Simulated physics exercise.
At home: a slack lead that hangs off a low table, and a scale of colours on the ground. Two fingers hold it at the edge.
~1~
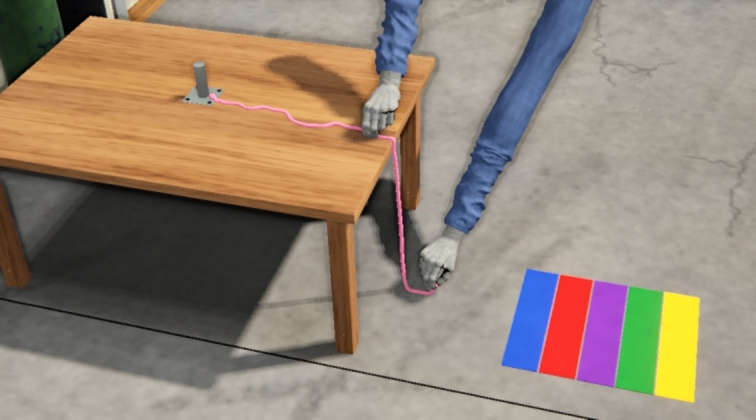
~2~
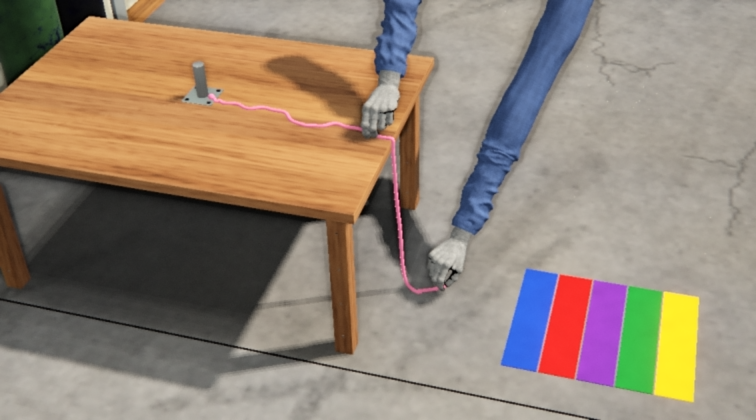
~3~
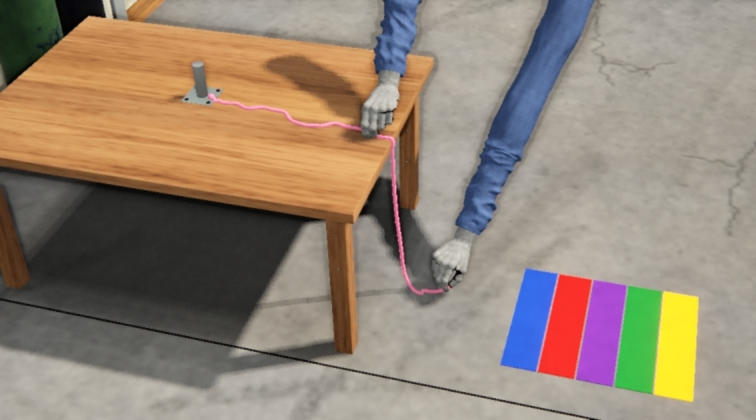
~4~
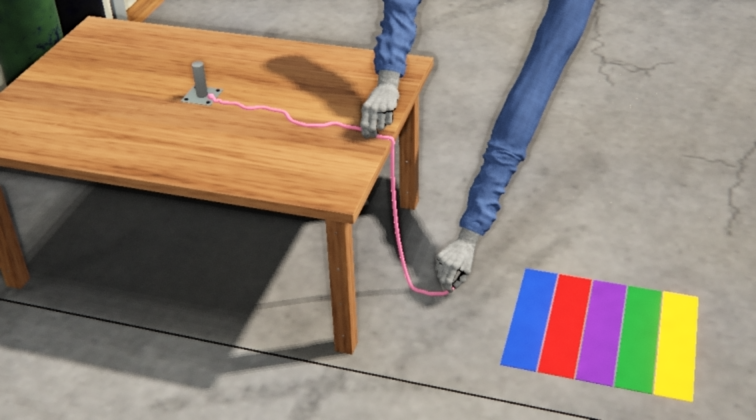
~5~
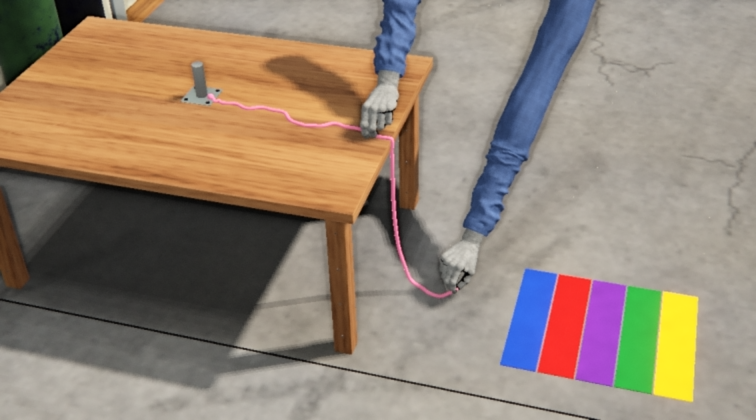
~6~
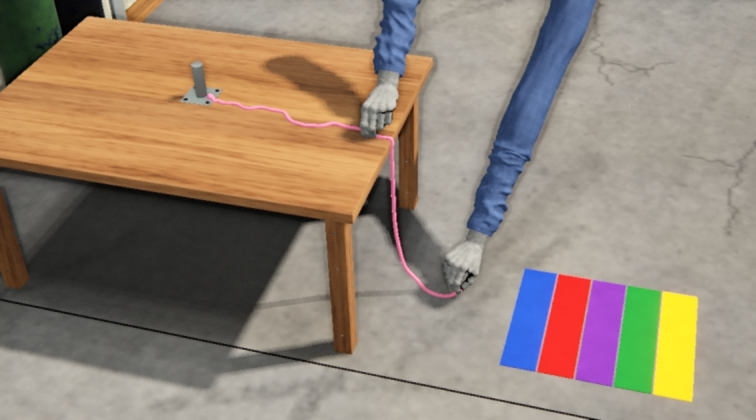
Grey hand drawing the loose end of a pink cord slightly rightward below a wooden table while another pins it at the edge.
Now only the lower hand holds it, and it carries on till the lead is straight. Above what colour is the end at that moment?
The end stops over the red strip.
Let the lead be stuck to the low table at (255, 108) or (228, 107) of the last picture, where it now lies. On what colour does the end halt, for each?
It would be red; red.
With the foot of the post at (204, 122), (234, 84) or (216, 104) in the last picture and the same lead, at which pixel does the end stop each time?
The places are (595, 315), (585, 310) and (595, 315).
Soon after, end near (504, 297); short of the strips.
After that, end near (544, 304); over blue.
At the stop, end near (567, 308); over red. It gets as far as the red strip.
